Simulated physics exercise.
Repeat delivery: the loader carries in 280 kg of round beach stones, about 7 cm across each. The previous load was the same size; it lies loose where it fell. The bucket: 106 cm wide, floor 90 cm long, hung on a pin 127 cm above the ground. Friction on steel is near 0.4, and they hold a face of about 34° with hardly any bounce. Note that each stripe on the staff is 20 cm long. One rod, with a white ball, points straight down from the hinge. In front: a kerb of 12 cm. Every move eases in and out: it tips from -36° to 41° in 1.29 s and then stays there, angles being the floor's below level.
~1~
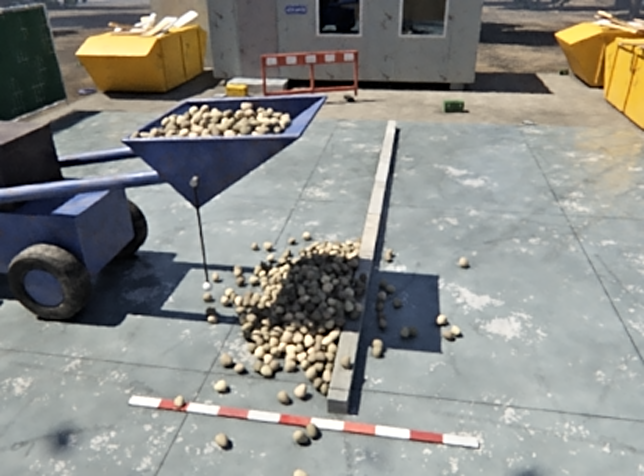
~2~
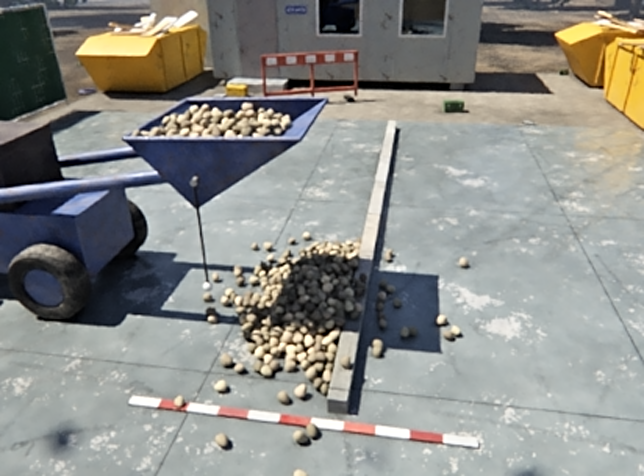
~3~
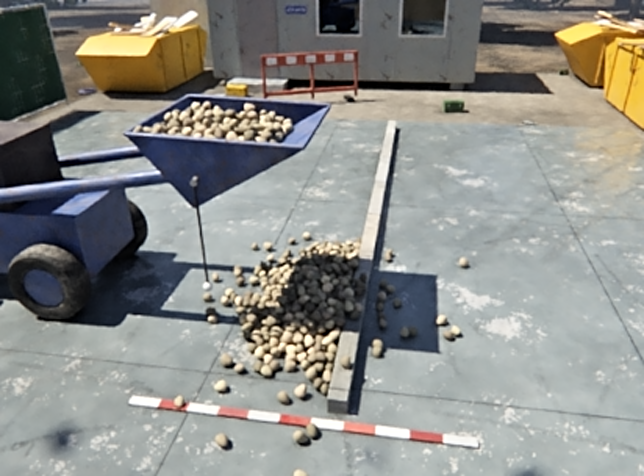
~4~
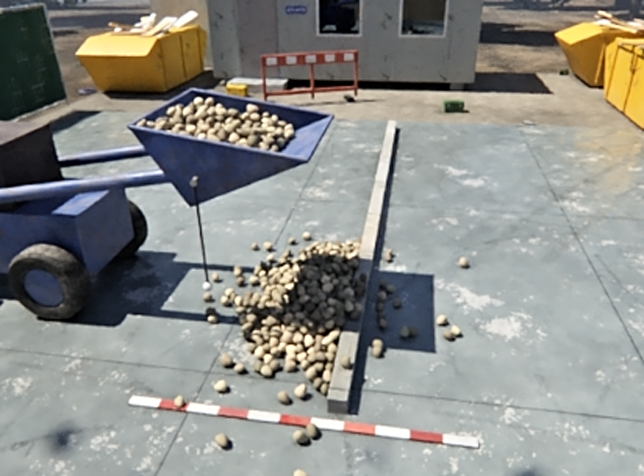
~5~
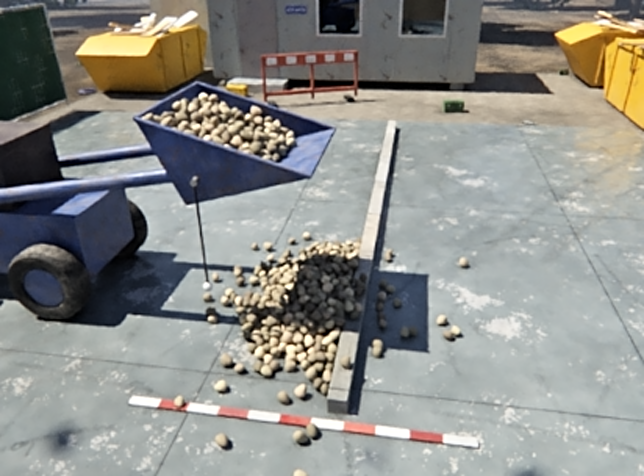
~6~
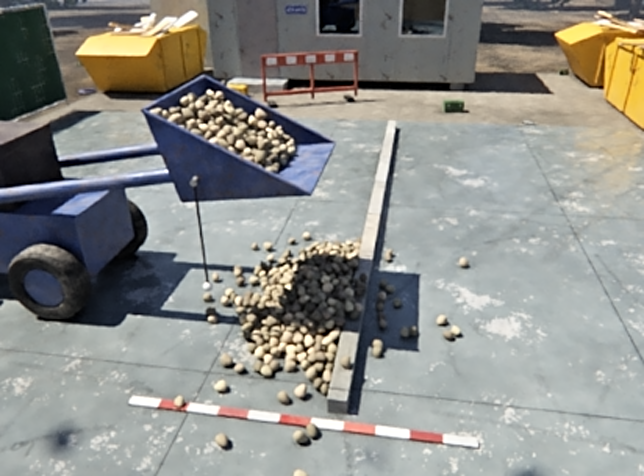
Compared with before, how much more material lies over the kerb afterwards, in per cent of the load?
Some 52 per cent of a load more.
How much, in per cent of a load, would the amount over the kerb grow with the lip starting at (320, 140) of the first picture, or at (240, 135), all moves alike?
Around 70 and 5 percent respectively.
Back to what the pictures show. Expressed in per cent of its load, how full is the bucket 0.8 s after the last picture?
Estimate: 45 % remaining inside, roughly.
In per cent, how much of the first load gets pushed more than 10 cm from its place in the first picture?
I'd say roughly 5 per cent of them.
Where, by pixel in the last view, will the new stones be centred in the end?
Around (367, 297).
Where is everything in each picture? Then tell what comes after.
In the first picture, the bucket is at -36°, its lip at (299, 137); the top of the load is at (216, 118). The earlier load is highest near (322, 281), 21 cm above ground level, 96 % on this side of the kerb, 4 % over the kerb.
The second picture shows lip at (301, 140), floor tilted -34°, highest stones at (207, 116).
The third picture shows lip at (304, 148), floor tilted -30°, highest stones at (192, 113).
In the fourth picture, the bucket is at -24°, its lip at (308, 161); the top of the load is at (193, 110).
The fifth picture shows lip at (311, 177), floor tilted -16°, highest stones at (195, 105).
The sixth picture shows lip at (311, 195), floor tilted -7°, highest stones at (201, 101).
Then, 0.4 s after the last picture the floor is at 29°; in per cent of one load, 100 in the bucket, 96 on this side of the kerb, 4 over the kerb; the foremost stones are at (427, 311).
Then, 0.8 s after the last picture the floor is at 41°; in per cent of one load, 43 in the bucket, 152 on this side of the kerb, 4 over the kerb; the foremost stones are at (427, 311).
Then, 1.2 s after the last picture the floor is at 41°; in per cent of one load, 2 in the bucket, 165 on this side of the kerb, 33 over the kerb; the foremost stones are at (453, 322).
Then, 3.7 s after the last picture the floor is at 41°; in per cent of one load, 0 in the bucket, 144 on this side of the kerb, 56 over the kerb; the foremost stones are at (543, 325). Net gain over the kerb, 52.
